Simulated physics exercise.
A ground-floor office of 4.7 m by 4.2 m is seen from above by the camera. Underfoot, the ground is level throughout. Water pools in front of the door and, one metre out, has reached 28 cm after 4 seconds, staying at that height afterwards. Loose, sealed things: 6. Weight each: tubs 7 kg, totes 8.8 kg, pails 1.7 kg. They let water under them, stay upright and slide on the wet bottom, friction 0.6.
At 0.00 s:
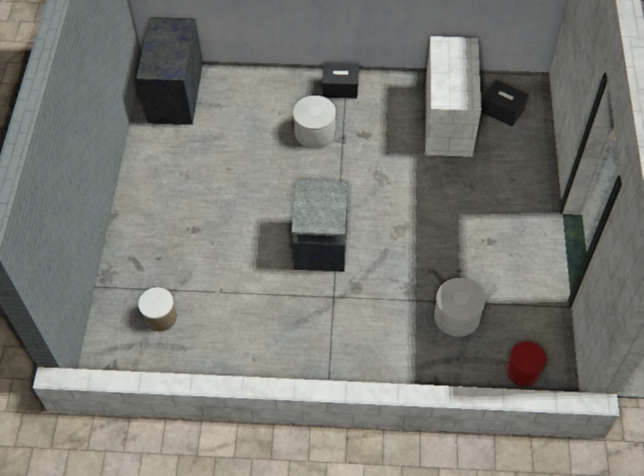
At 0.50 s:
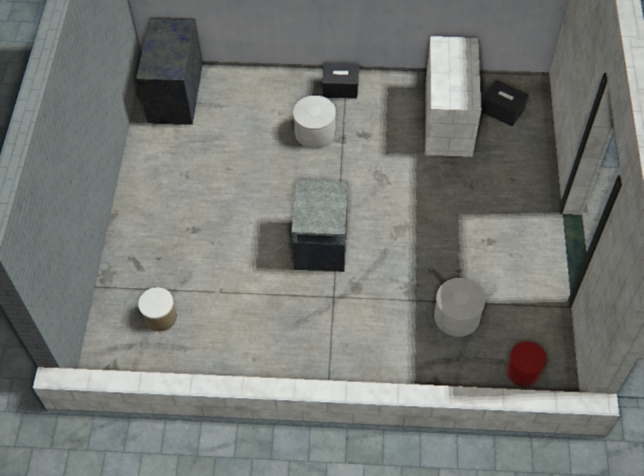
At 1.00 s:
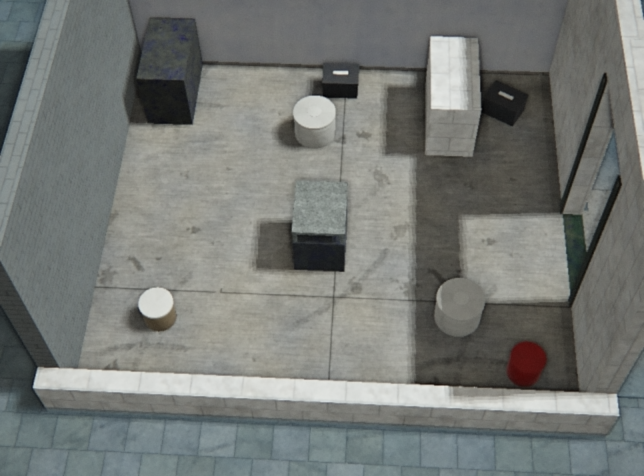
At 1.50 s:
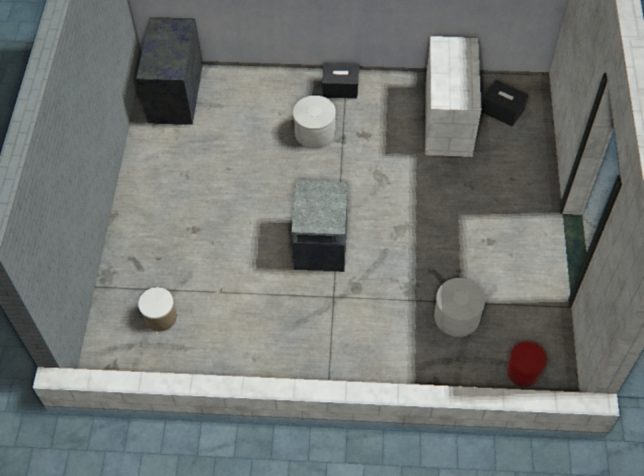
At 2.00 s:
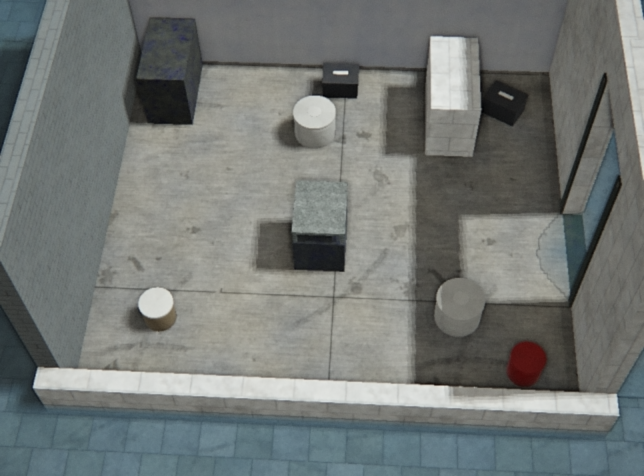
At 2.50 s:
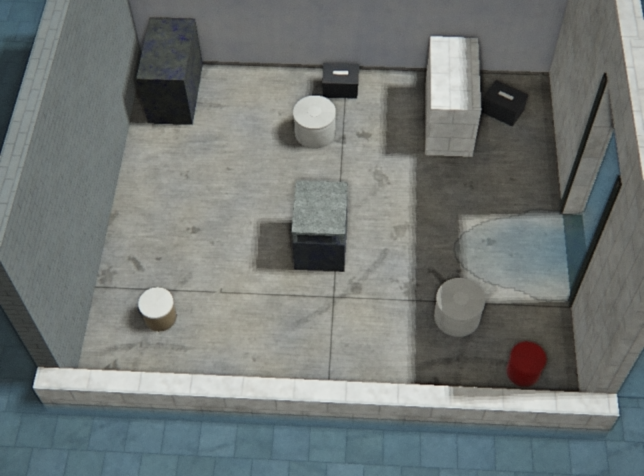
The clip shows a roofless room holding blocks, cylinders and a red pail, all staying still, as the paving outside turns bluish with water, which then enters through the doorway on the right and spreads across the nearby floor.
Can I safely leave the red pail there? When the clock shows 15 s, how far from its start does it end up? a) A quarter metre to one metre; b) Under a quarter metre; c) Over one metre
a, A quarter metre to one metre.
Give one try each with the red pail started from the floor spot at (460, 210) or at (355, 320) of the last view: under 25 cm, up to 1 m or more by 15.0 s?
From the first spot it would go a long distance, and from the second it would go a long distance.
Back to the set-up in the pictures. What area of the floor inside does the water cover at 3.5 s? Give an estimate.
Close to 4.5 m2, I'd say.
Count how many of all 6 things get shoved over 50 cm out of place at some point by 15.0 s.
That comes to 4.
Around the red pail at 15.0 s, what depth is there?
7 cm or so.
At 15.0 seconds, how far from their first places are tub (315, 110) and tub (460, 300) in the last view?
First 150 cm, then 350 cm.
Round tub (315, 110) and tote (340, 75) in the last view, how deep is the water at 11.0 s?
Some 17 cm at the first, some 9 cm at the second.
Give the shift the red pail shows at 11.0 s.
Shift by then: About 30 cm.
After 3.5 s the red pail is near (529, 358), 0.0 m from its start, aground; 0 afloat.
After 6.8 s the red pail is near (529, 358), 0.0 m from its start, afloat; 4 afloat.
After 11.0 s the red pail is near (552, 333), 0.3 m from its start, afloat; 5 afloat.
After 15.0 s the red pail is near (484, 331), 0.5 m from its start, afloat; 5 afloat.
